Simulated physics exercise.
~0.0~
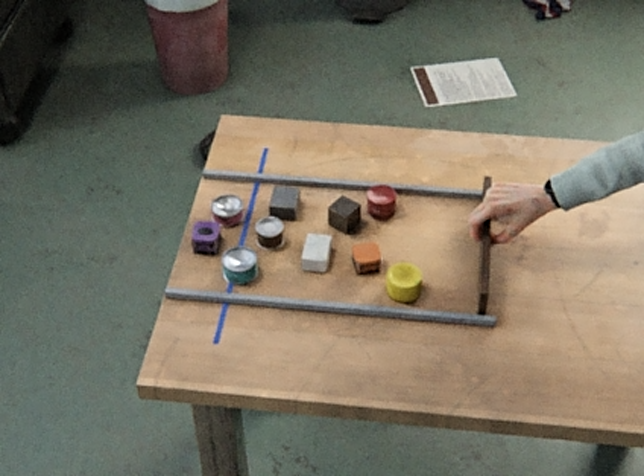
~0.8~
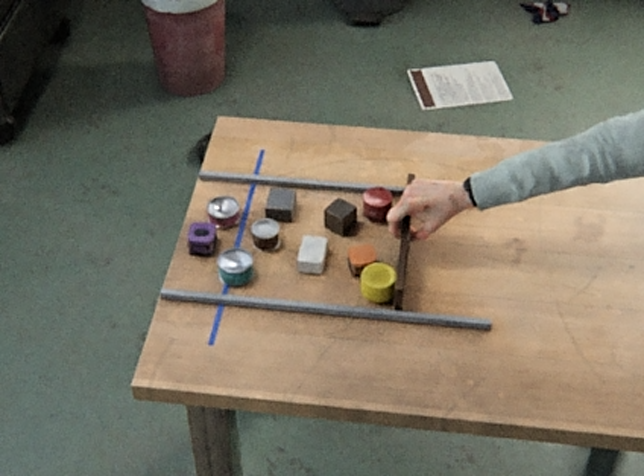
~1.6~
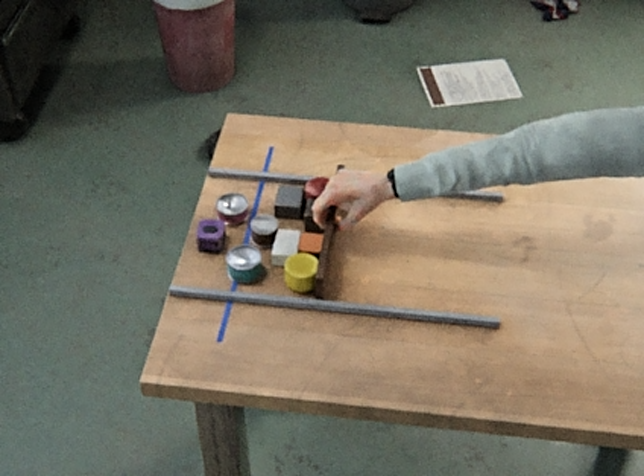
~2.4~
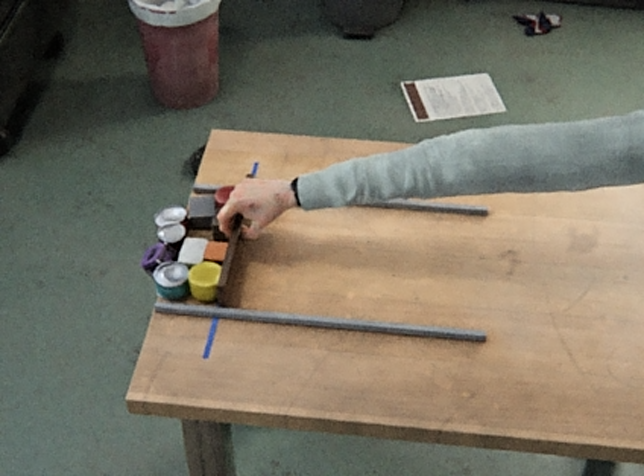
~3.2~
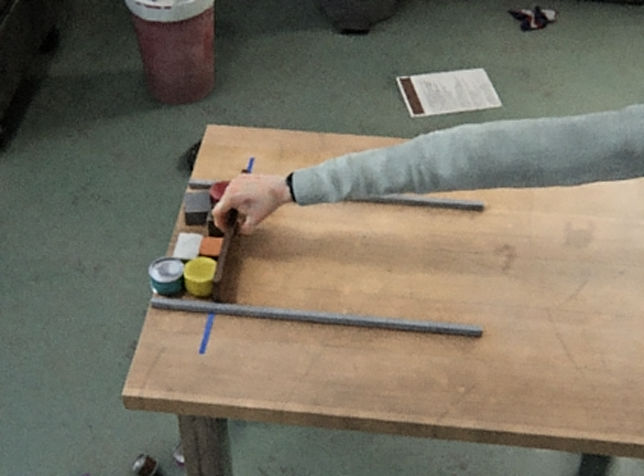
A hand-held board sweeps small objects left across a table until several fall off the edge.
